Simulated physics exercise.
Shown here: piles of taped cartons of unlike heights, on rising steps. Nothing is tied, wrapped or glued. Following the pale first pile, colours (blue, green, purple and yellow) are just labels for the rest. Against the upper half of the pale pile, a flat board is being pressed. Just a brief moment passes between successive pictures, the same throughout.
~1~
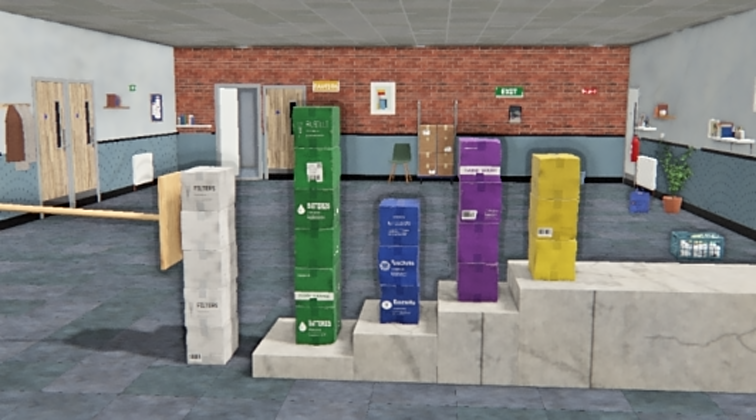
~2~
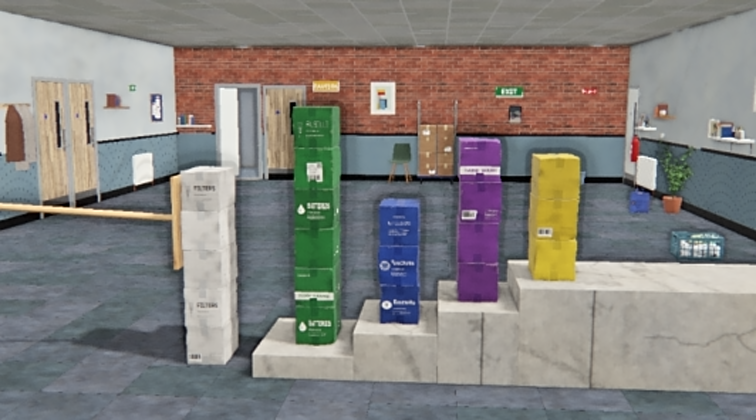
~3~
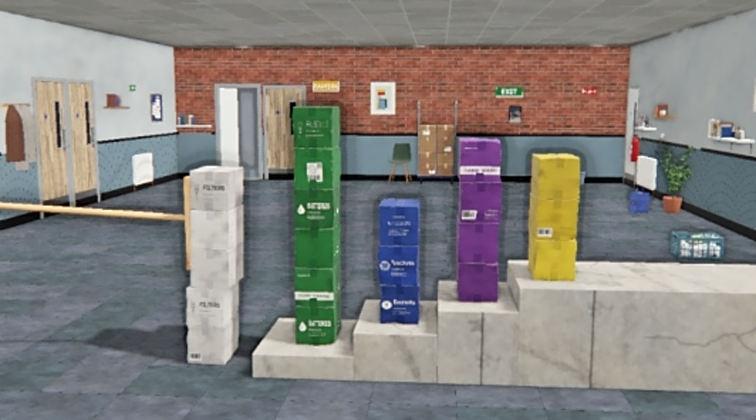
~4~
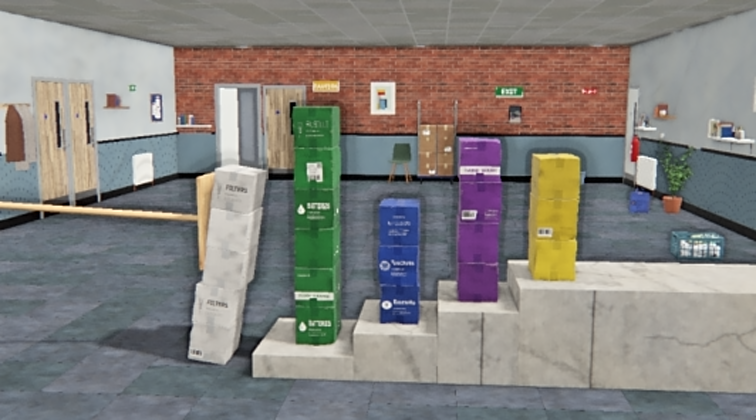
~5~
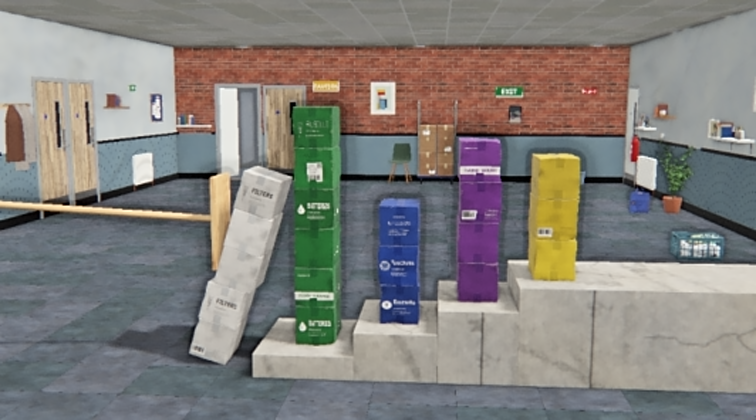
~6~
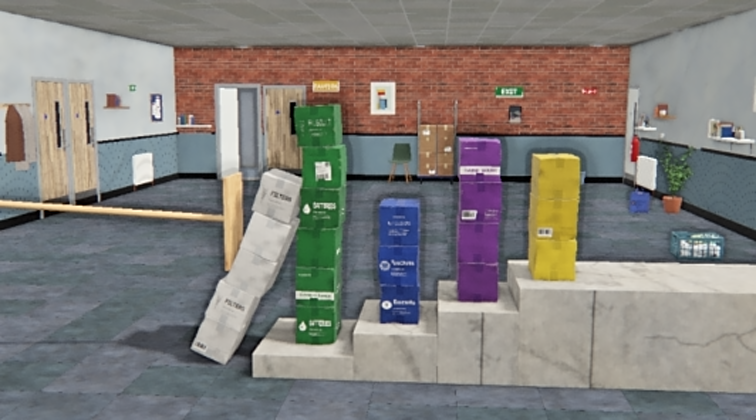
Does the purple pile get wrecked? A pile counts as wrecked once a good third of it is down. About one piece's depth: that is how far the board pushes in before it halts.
Yes.
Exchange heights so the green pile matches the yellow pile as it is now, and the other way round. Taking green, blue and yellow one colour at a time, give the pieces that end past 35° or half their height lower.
It comes to green 2, then blue 0, then yellow 0.
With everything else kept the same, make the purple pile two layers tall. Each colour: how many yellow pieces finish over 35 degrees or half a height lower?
For yellow, the count is 3.
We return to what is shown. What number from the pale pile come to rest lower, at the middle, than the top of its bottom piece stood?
Of the pale pieces, the number is 1.
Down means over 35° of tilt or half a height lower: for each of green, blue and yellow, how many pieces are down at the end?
Count per pile - green: 6; blue: 3; yellow: 3.
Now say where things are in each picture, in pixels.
In the first frame (we follow the side turned to the camera), board (161, 211) not yet touching; top purple carton (481, 162); top blue carton (399, 226); no other piece has moved.
In the second frame, board (174, 211) not yet touching; top purple carton (481, 162).
In the third frame, board (187, 211) pushing; top purple carton (481, 162).
In the fourth frame, board (200, 212) pushing, top of the pale pile leaning a little; top purple carton (481, 162); no other piece has moved.
In the fifth frame, board (213, 212) pushing, top of the pale pile leaning clearly; top purple carton (481, 162); no other piece has moved.
In the sixth frame, board (226, 212) pushing, top of the pale pile leaning clearly; top purple carton (481, 162); top green carton (315, 126); 2 stirred so far.
Soon, 3 of the pale pile down; none of the 4 purple cartons down (0 of 16 in all colours); top purple carton unmoved; top green carton tipped a little.
A while on, 5 of the pale pile down; none of the 4 purple cartons down (3 of 16 in all colours); top purple carton displaced a little; top blue carton tipped clearly.
Towards the end, 5 of the pale pile down; 4 of the 4 purple cartons down (16 of 16 in all colours); top purple carton tipped well over, half its height lower; top yellow carton tipped steeply, half its height lower.
Finally, 5 of the pale pile down; 4 of the 4 purple cartons down (16 of 16 in all colours); top purple carton on its side; top yellow carton upside down. Seen by the last camera, middles, top purple carton near (647, 217), top yellow carton near (742, 258).
